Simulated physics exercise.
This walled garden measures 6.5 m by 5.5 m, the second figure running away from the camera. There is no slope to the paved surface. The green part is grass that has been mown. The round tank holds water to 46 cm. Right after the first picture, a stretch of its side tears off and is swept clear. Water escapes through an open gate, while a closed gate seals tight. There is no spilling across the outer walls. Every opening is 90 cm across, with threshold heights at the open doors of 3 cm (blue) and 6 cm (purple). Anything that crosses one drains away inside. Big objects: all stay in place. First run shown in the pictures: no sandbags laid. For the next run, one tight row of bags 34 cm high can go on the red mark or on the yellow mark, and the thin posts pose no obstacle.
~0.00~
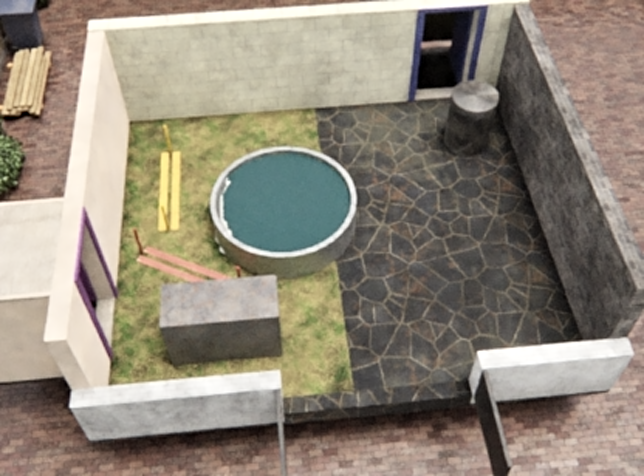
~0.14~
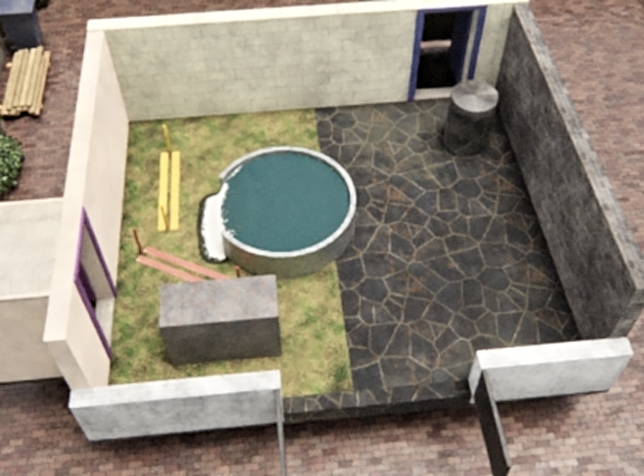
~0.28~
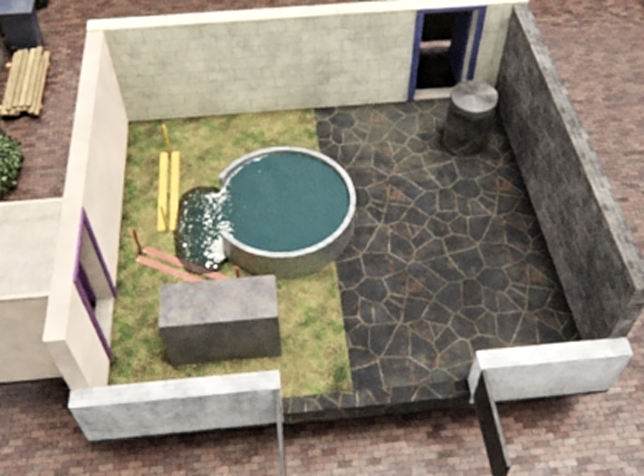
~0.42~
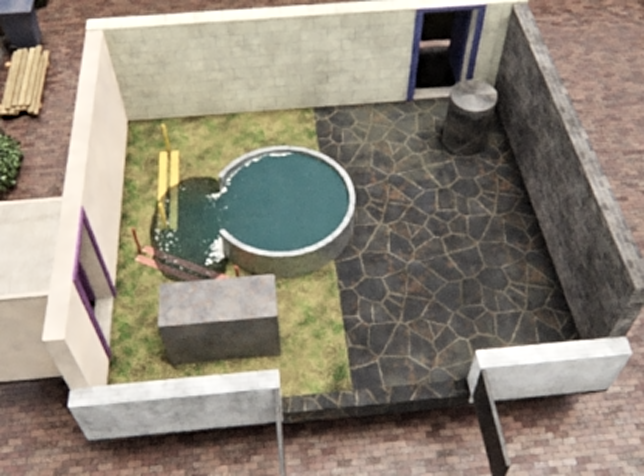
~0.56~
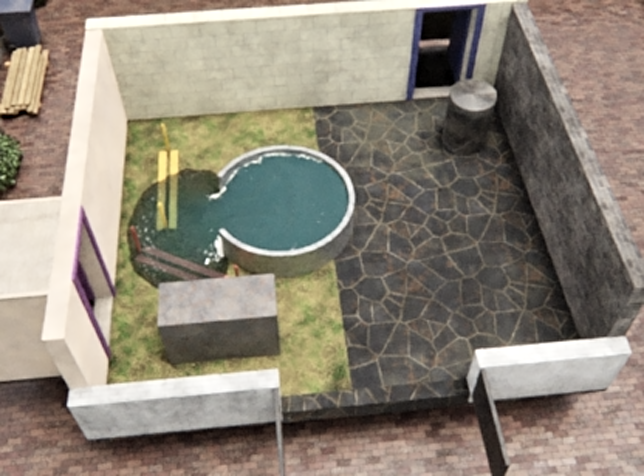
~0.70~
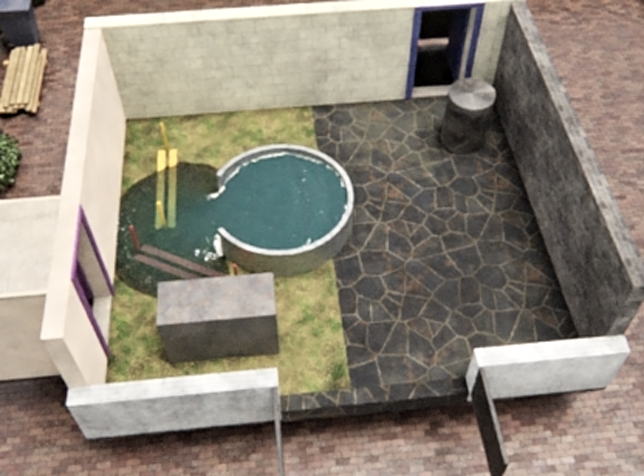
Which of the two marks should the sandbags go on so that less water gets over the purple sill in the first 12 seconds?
They should go on the red mark.
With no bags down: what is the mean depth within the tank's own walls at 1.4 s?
Roughly 31 centimetres deep.
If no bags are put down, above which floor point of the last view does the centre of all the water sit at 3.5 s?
Roughly at (209, 230).
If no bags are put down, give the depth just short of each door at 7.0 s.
Blue 1 cm, purple 9 cm.
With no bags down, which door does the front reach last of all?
The blue door, last of all.
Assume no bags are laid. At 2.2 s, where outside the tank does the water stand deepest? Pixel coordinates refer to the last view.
(118, 238) or thereabouts.
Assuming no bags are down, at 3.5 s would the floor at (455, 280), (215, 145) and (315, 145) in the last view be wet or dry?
Taking them in order, they'd be spared, swamped and spared.
After 1.4 s water covers 15 % of the floor and is deepest (26 cm) near (118, 238) in the run without bags; in at the purple door, 0 L with no bags, 0 L with the row on red, 0 L on yellow.
After 2.2 s water covers 20 % of the floor and is deepest (24 cm) near (118, 238) in the run without bags; in at the purple door, 4 L with no bags, 0 L with the row on red, 9 L on yellow.
After 3.5 s water covers 30 % of the floor and is deepest (19 cm) near (104, 411) in the run without bags; in at the purple door, 16 L with no bags, 0 L with the row on red, 30 L on yellow.
After 7.0 s water covers 65 % of the floor and is deepest (10 cm) near (104, 411) in the run without bags; in at the purple door, 42 L with no bags, 0 L with the row on red, 63 L on yellow.
After 12.0 s water covers 100 % of the floor and is deepest (6 cm) near (104, 411) in the run without bags; in at the purple door, 51 L with no bags, 0 L with the row on red, 73 L on yellow.
